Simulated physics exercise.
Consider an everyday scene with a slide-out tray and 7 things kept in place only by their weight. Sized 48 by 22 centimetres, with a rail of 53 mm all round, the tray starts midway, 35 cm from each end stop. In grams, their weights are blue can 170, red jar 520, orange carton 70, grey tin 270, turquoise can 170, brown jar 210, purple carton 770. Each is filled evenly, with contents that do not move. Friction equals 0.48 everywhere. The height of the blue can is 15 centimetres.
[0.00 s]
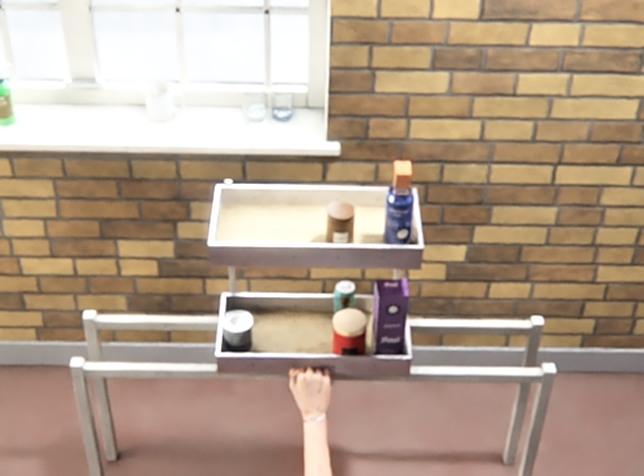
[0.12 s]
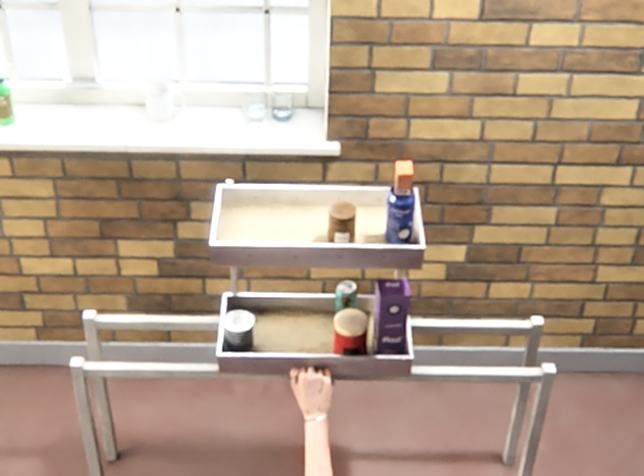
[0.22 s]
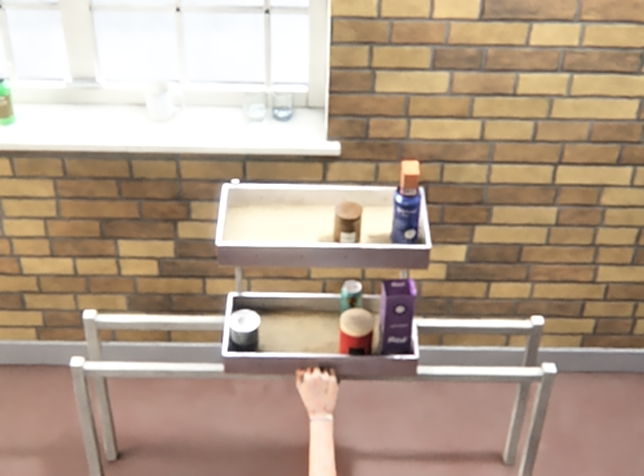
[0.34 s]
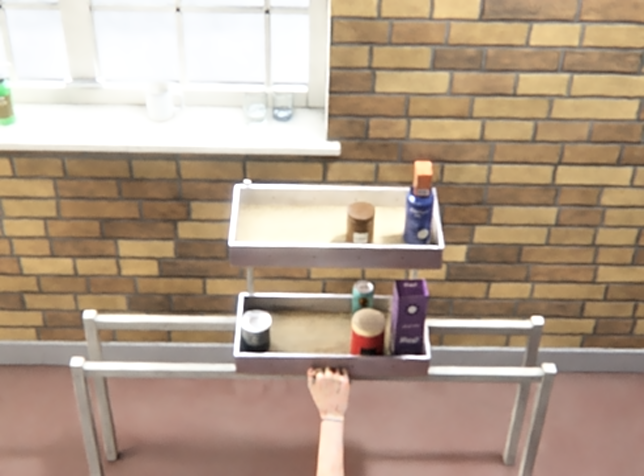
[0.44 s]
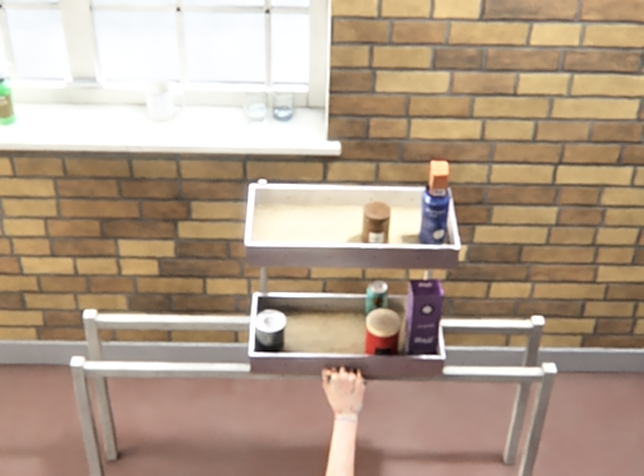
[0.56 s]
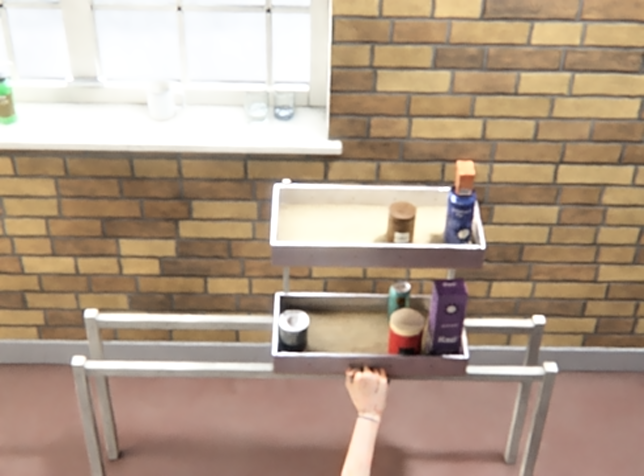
In the video, a hand grips the front of a two-tier tray holding jars, cans, cartons and a blue container with an orange top, barely shifting it at first, then sliding it steadily to the right along metal rails.
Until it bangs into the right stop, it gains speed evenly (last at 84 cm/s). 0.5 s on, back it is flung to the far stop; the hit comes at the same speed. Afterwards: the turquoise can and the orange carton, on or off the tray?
At the end, the turquoise can is still on the tray; the orange carton is gone from the tray.
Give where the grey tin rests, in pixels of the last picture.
It finishes around (104, 331).
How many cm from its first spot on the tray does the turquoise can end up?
I'd say about 5 cm between start and finish.
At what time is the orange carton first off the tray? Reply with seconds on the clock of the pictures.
It happens near 0.9 s.
After 1.26 s, tray moved 35 cm right; orange carton now off the tray; turquoise can 61° off upright near (518, 310); grey tin moved 6 cm.
After 2.76 s, tray moved 14 cm left; turquoise can 61° off upright near (333, 307); brown jar moved 6 cm; grey tin moved 6 cm.
In the end (4.6 s), off the tray, orange carton; toppled on the tray, turquoise can; not toppled but over 5 cm from the start, red jar and purple carton; the other 3 under 5 cm from the start. In the last view, turquoise can near (226, 312).
